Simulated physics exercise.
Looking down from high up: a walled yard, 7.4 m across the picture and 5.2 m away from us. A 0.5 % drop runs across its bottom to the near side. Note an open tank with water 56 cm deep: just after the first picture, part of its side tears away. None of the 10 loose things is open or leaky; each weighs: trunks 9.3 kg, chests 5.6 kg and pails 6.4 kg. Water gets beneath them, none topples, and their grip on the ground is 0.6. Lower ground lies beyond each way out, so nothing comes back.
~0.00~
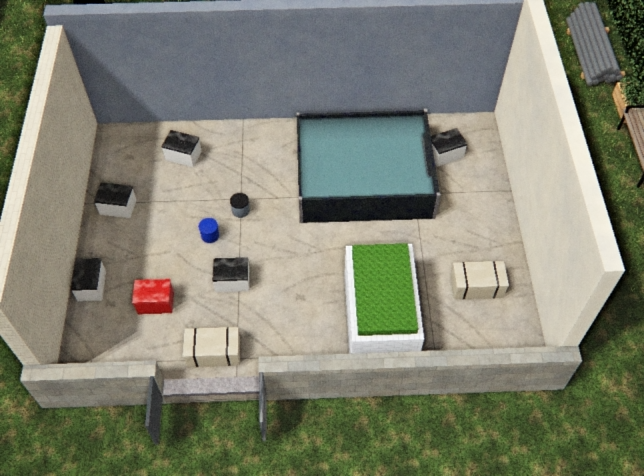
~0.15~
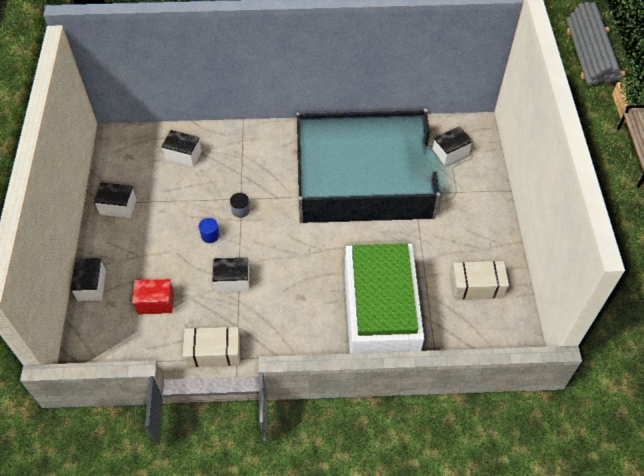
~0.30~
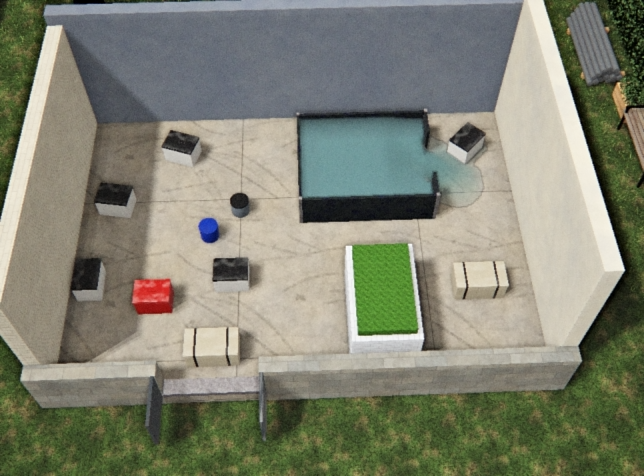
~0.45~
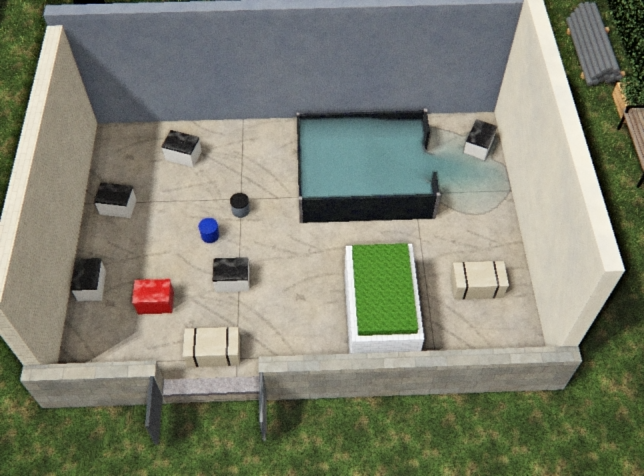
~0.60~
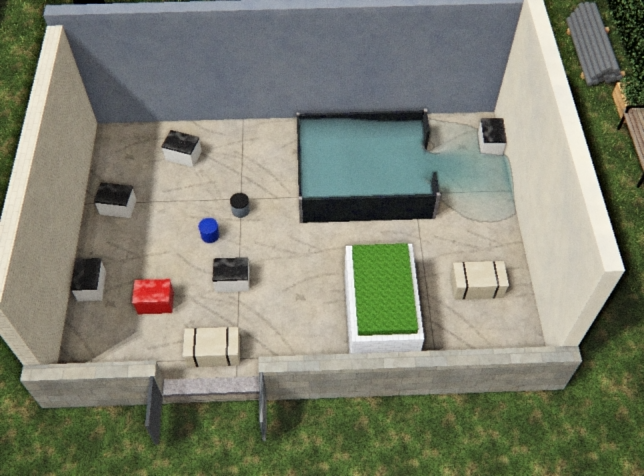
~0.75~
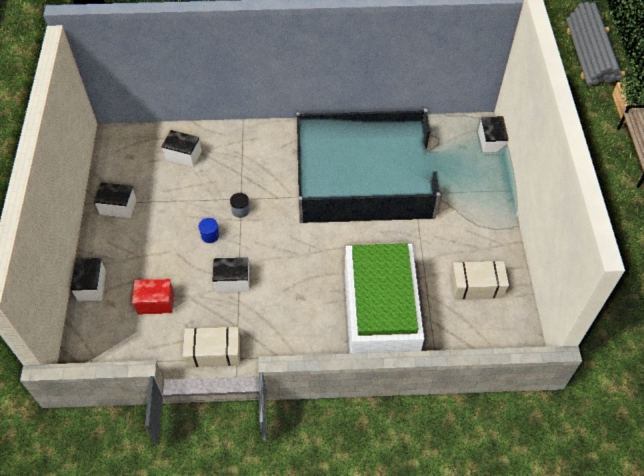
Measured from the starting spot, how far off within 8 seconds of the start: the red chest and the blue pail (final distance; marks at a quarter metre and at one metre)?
Red chest: Practically unmoved; blue pail: Practically unmoved.
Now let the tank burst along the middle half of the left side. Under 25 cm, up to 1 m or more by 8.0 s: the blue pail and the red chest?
Then the blue pail goes a great distance and the red chest goes a great distance.
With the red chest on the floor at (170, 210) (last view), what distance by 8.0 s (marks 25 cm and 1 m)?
By that time it keeps its spot.
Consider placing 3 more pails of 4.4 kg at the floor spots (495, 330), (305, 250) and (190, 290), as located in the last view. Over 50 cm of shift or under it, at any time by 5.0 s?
Beyond it, within it, within it.
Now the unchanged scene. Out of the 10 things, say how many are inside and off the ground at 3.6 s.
At that time, 2.
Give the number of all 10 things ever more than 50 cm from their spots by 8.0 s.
The number is 4.
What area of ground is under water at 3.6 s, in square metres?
I'd estimate close to 16 m2.
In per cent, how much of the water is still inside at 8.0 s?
100 %.
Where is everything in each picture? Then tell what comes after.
The first picture shows the red chest at (151, 290), on the bottom; the blue pail at (208, 226), on the bottom; water covers 4.0 m2; 0 of 10 have shifted.
The second picture shows the red chest at (151, 290) rests on the ground; the blue pail at (208, 226), on the bottom; 4.4 m2 under water; 1 of 10 have shifted.
The third picture shows the red chest at (151, 290), on the bottom; the blue pail at (208, 226), on the bottom; water covers 5.2 m2; 1 of 10 have shifted.
The fourth picture shows the red chest at (151, 290) rests on the ground; the blue pail at (208, 226), on the bottom; 6.0 m2 under water; 1 of 10 have shifted.
The fifth picture shows the red chest at (151, 290) rests on the ground; the blue pail at (208, 226) rests on the ground; 6.6 m2 under water; 1 of 10 have shifted.
The sixth picture shows the red chest at (151, 290), on the bottom; the blue pail at (208, 226) rests on the ground; 7.0 m2 under water; 1 of 10 have shifted.
After 1.6 s the red chest is near (151, 290), 0.0 m from its start, aground; the blue pail is near (208, 226), 0.0 m from its start, aground; 0 of 10 are out; 1 afloat.
After 3.6 s the red chest is near (151, 290), 0.0 m from its start, aground; the blue pail is near (208, 226), 0.0 m from its start, aground; 0 of 10 are out; 2 afloat.
After 5.6 s the red chest is near (151, 290), 0.0 m from its start, aground; the blue pail is near (208, 226), 0.0 m from its start, aground; 0 of 10 are out; 2 afloat.
After 8.0 s the red chest is near (151, 290), 0.0 m from its start, aground; the blue pail is near (208, 226), 0.0 m from its start, aground; 0 of 10 are out; 3 afloat.
